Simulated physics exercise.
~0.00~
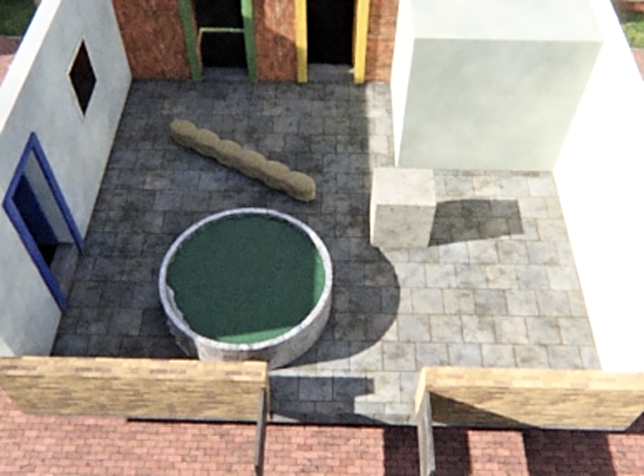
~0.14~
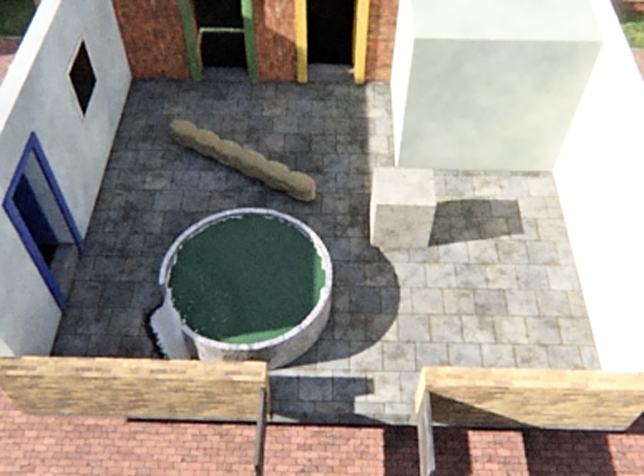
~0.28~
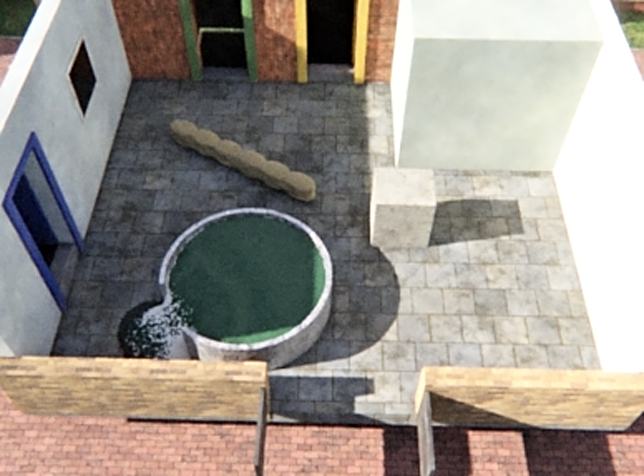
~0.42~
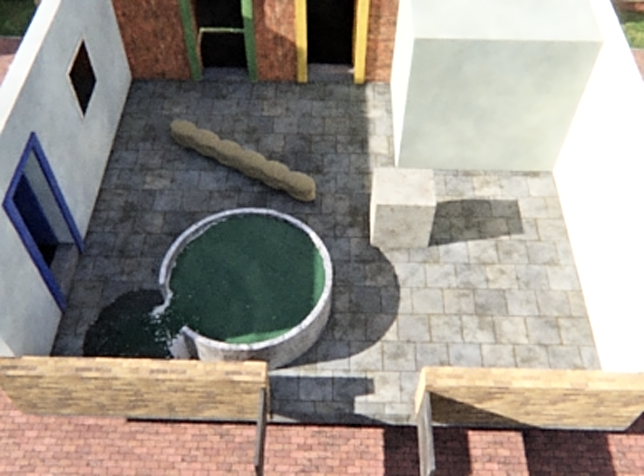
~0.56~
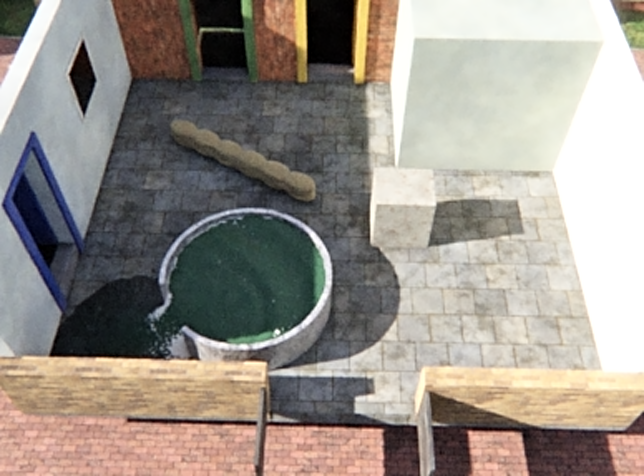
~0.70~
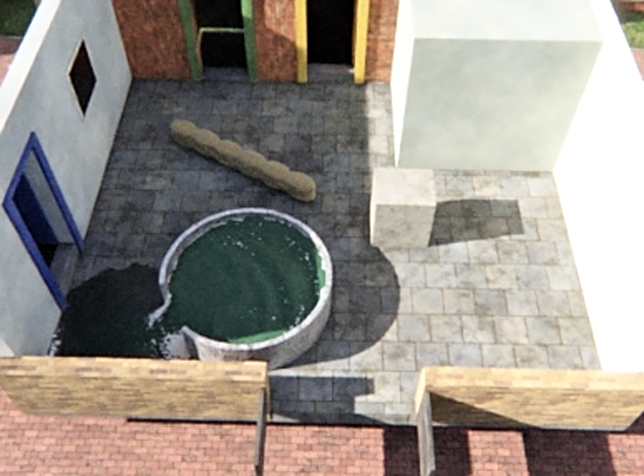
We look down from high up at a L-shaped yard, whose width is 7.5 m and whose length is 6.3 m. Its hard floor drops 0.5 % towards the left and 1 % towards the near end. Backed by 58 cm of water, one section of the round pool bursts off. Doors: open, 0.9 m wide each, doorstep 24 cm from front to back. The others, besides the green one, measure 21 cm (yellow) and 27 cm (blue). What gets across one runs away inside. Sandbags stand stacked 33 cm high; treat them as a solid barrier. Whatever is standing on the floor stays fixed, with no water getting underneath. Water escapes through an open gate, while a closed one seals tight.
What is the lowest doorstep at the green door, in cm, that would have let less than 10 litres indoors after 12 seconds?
Roughly 4.5 cm.
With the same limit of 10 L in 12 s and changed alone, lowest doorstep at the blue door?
The blue one would have to be about 16 cm high.
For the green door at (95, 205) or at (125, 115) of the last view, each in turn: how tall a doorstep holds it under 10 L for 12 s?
5.5 and 12.0 cm.
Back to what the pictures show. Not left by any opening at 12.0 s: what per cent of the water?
Close to 94 per cent is still present.
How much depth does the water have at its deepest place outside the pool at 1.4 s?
50 cm.
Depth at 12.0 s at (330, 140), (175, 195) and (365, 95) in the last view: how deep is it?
Roughly 6, then 7, then 6 cm.
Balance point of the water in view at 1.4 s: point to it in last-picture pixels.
Approximately (209, 314).
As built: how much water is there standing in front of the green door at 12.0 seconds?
A ruler would read roughly 4.5 cm.
After 1.4 s water covers 10 % of the floor, deepest (50 cm) near (41, 388); it has not reached the green door.
After 3.0 s water covers 30 % of the floor, deepest (30 cm) near (41, 388); it has not reached the green door.
After 12.0 s water covers 90 % of the floor, deepest (12 cm) near (41, 388); 5 cm at the green door, 0 litres in over its 9 cm doorstep.
At the green door as built, the water arrived by 3.8 s and peaked near 7 cm at 6.8 s.
With a doorstep of 4 cm, 17 litres would have come in within the 12 s; with 5.5 cm, 5 litres. So under 10 litres takes about 4.5 cm.
